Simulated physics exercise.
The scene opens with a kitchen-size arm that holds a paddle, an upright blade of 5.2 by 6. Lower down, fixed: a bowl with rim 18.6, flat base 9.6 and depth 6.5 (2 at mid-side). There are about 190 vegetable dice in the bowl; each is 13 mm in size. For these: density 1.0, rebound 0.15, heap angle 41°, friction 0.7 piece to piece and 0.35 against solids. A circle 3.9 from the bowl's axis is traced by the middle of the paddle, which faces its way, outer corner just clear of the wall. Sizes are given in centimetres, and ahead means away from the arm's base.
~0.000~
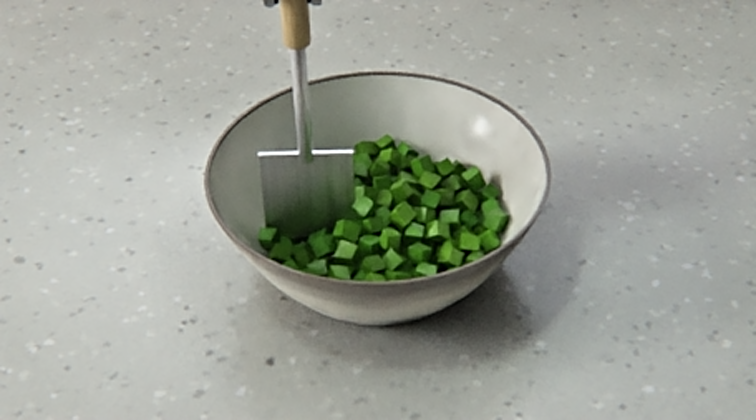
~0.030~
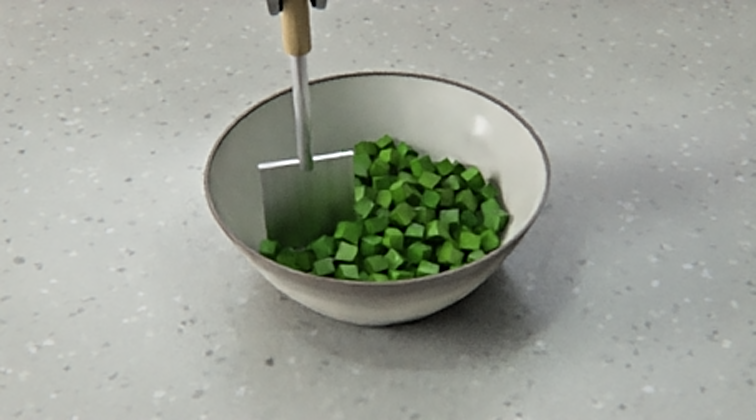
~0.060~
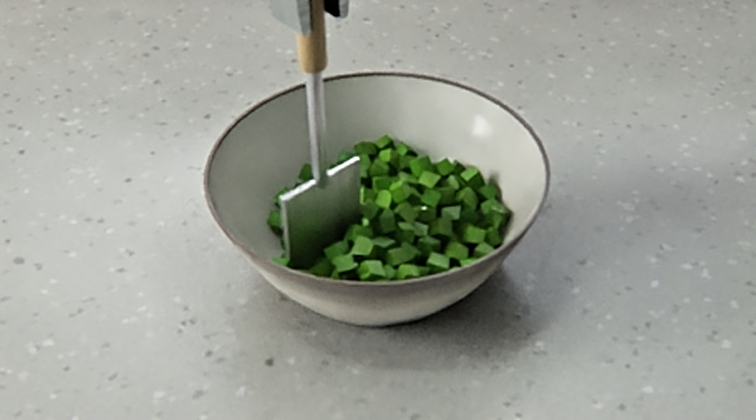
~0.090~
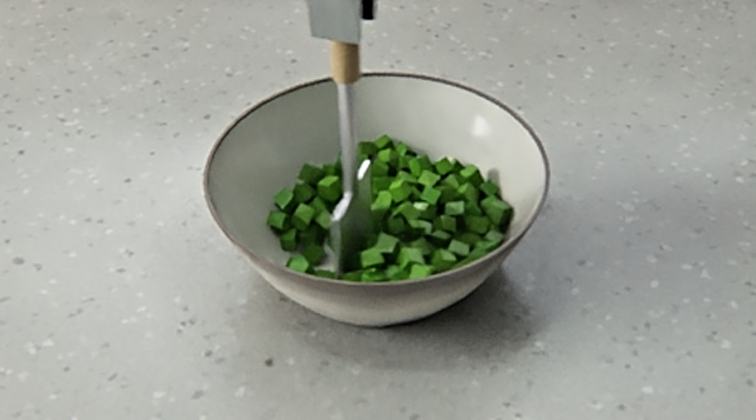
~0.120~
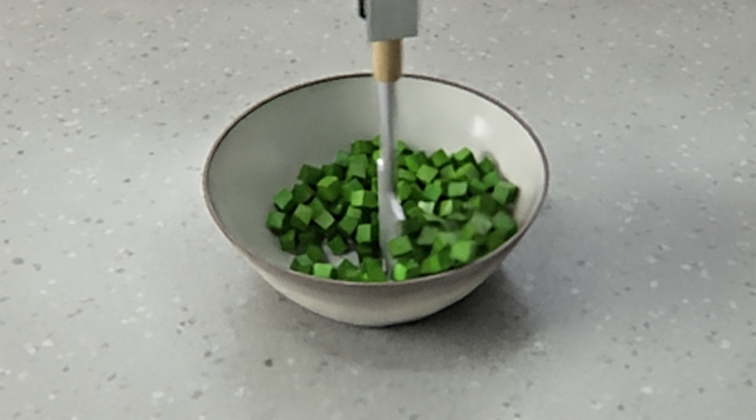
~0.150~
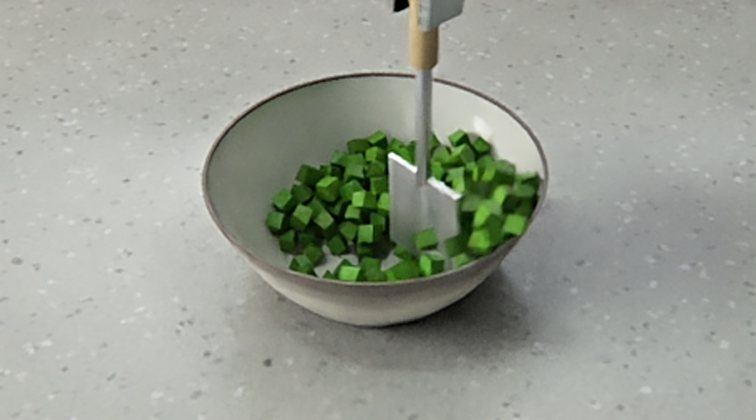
On a speckled grey countertop, a flat metal paddle with a wooden-collared shaft stands at the left side of a pale bowl of green cubes. It starts slowly, then sweeps rightward through the bowl, turning edge-on near the middle, and reaches the right side broad again, pushing cubes toward the right wall.
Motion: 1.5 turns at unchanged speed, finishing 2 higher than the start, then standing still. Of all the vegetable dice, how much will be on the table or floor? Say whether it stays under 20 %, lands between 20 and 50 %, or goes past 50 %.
It lands between 20 and 50 %.
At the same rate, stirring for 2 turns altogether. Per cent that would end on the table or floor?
Estimate: Near 40 %.
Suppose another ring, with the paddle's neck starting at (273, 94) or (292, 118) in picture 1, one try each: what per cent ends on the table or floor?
Some 0 and 25 per cent.
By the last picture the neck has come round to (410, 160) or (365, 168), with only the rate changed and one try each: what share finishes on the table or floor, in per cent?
Near 35 per cent for the first, near 20 per cent for the second.
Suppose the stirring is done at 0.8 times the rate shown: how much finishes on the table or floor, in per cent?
It would come to around 25 percent.
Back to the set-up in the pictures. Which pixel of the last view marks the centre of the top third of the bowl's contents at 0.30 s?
Around pixel (314, 110).
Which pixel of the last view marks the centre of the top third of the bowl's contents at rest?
Roughly pixel (414, 252).
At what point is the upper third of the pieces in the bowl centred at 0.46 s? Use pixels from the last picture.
Centre, approx.: (374, 272).
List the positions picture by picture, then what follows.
In the first picture, the paddle neck at (304, 130), 0° round; upper third of the load around (392, 211), from x 270 to 495, top at y 145; 193 in the bowl.
In the second picture, the paddle neck at (305, 137), 12° round; upper third of the load around (392, 211), from x 270 to 495, top at y 145.
In the third picture, the paddle neck at (319, 155), 40° round; upper third of the load around (389, 220), from x 280 to 500, top at y 150.
In the fourth picture, the paddle neck at (351, 166), 70° round; upper third of the load around (414, 242), from x 280 to 500, top at y 145.
In the fifth picture, the paddle neck at (390, 166), 101° round; upper third of the load around (447, 231), from x 280 to 505, top at y 145.
In the sixth picture, the paddle neck at (424, 152), 131° round; upper third of the load around (473, 209), from x 280 to 525, top at y 140; 192 in the bowl, 1 in flight or on the tool.
After 0.30 s, 287° round, highest piece 9 above the table; 158 in the bowl, 9 on the table or floor, 26 in flight or on the tool.
After 0.46 s, 82° round, highest piece 9 above the table; 132 in the bowl, 49 on the table or floor, 12 in flight or on the tool.
After 0.74 s, 180° round, highest piece 5 above the table; 124 in the bowl, 69 on the table or floor.
After 1.44 s, 180° round, highest piece 5 above the table; 124 in the bowl, 69 on the table or floor.
In the end, 124 in the bowl, 69 on the table or floor. That is 36 % on the table or floor.
